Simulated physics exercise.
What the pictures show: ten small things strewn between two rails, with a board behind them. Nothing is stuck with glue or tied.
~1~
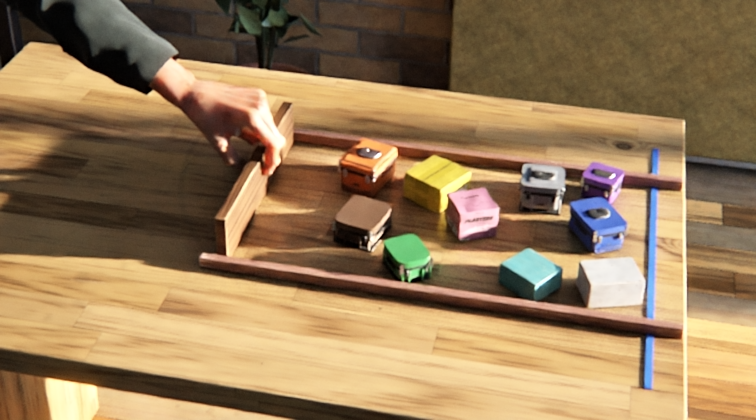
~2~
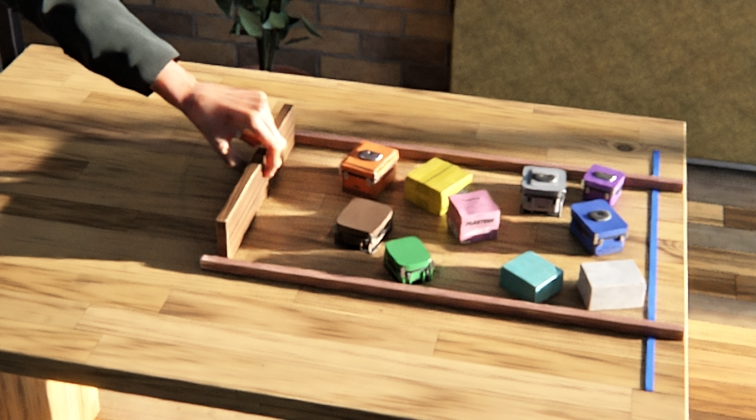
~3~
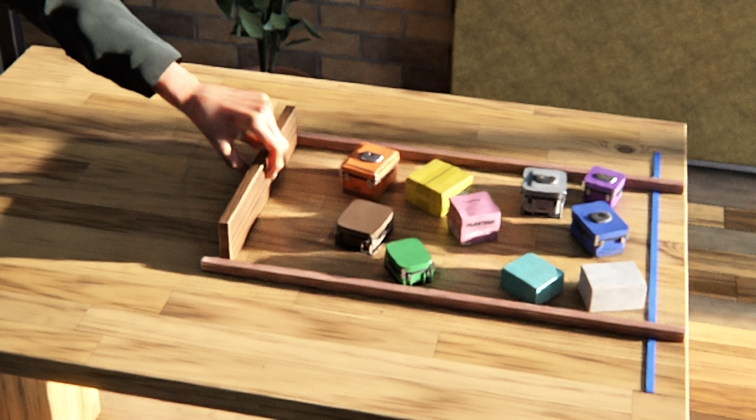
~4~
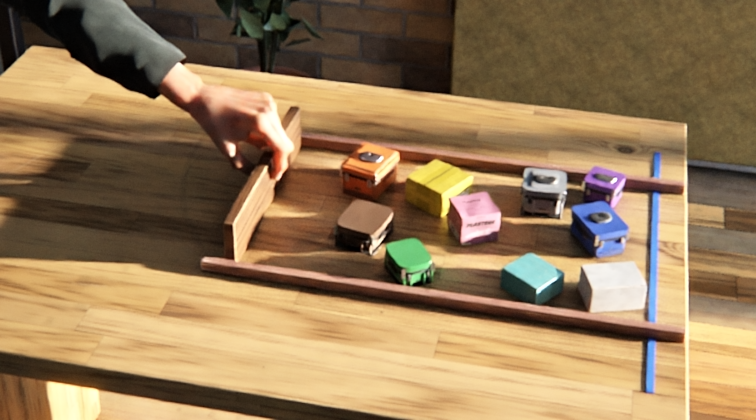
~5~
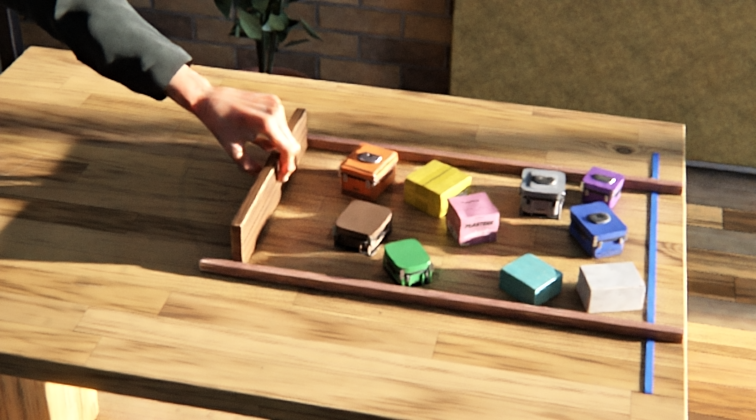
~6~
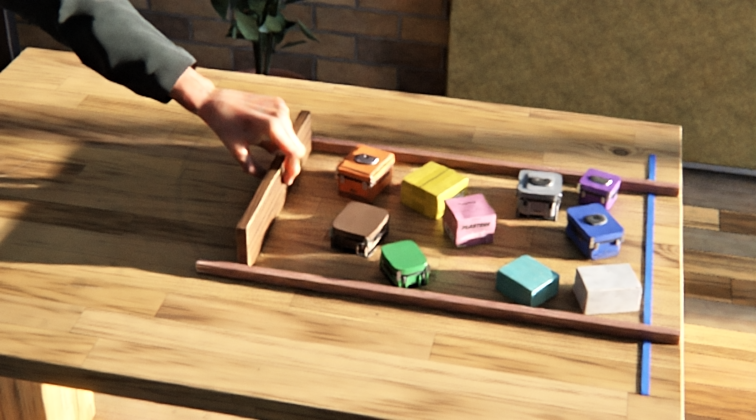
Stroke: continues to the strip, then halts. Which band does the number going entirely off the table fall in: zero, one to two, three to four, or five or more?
At least five are gone.
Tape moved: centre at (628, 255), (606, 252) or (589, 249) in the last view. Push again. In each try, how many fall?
Going through each try, you'd get 7, 3 and 3.
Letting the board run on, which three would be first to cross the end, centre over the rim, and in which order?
Grey case, white block, blue case.
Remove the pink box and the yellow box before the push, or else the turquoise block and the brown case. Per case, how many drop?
First try: 5 fallen; other try: 5.
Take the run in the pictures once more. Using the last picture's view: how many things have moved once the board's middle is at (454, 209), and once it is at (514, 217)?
The count reaches 7 first and 10 second.
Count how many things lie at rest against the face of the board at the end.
3 in contact.
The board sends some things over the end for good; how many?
The number is 7.
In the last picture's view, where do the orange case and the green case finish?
Roughly at (676, 213) and at (667, 312), in that order.
A little later, none off yet; white block at rest near (607, 289); purple case at rest near (598, 191); blue case at rest near (594, 232).
Next, none off yet; white block shifted about its own width near (644, 292); purple case shifted well along near (674, 197); blue case shifted about its own width near (635, 241).
When it is over, the number that fall off is five or more; down, yellow box, pink box, grey case, turquoise block, blue case, purple case and white block.
